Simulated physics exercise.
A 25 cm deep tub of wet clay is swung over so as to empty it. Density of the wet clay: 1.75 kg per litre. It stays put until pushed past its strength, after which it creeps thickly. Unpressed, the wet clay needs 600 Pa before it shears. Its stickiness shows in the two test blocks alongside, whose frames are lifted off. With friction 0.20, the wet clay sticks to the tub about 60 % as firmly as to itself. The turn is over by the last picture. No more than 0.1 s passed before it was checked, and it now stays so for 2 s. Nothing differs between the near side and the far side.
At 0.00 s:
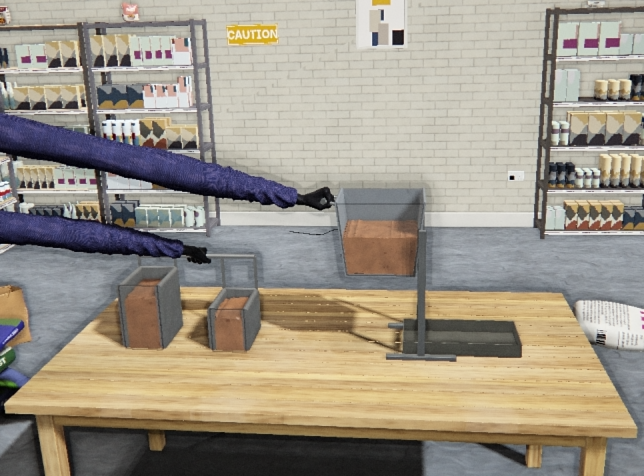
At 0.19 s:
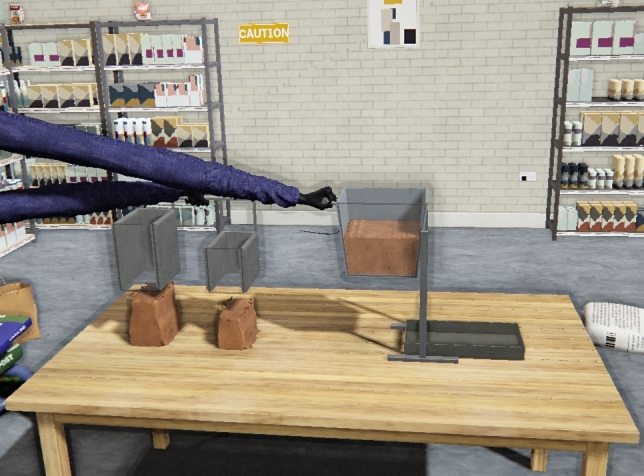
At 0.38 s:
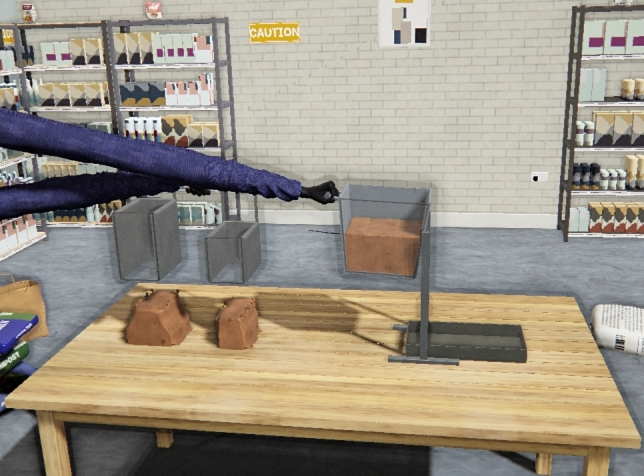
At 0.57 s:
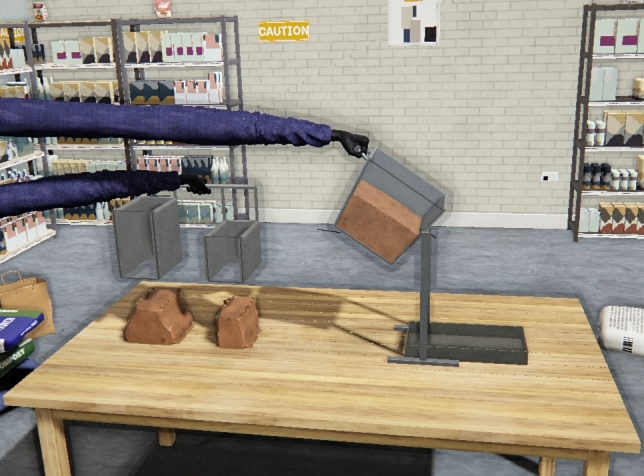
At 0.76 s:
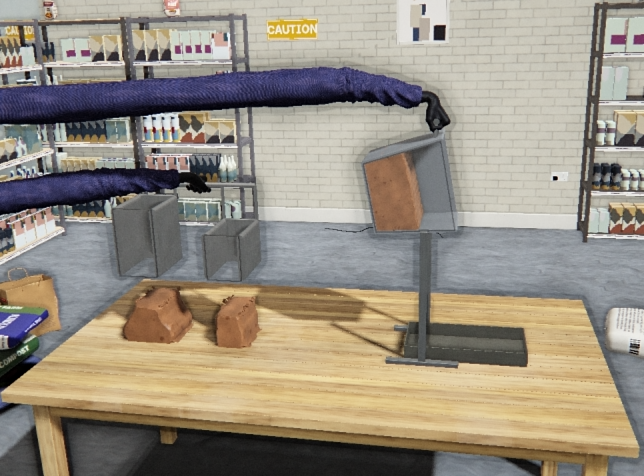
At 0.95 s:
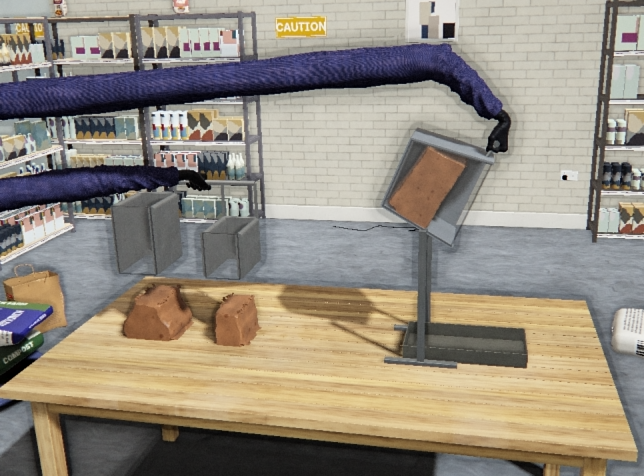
Grey moulds lifting off two clay blocks, the left block sagging, then a purple-sleeved arm tipping a clay-filled tub far rightward.
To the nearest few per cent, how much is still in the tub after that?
About 0 %.
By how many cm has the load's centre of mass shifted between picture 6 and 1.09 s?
Around 14 centimetres.
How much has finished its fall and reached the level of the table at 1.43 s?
75 %.
By 1.09 s, the tub is at 113 degrees and holds 68 %.
By 1.26 s, the tub is at 113 degrees and holds 5 %.
By 1.43 s, the tub is at 113 degrees and holds 0 %.
By 1.60 s, the tub is at 113 degrees and holds 0 %.
By 2.95 s, at the end, the tub is at 113 degrees and holds 0 %.
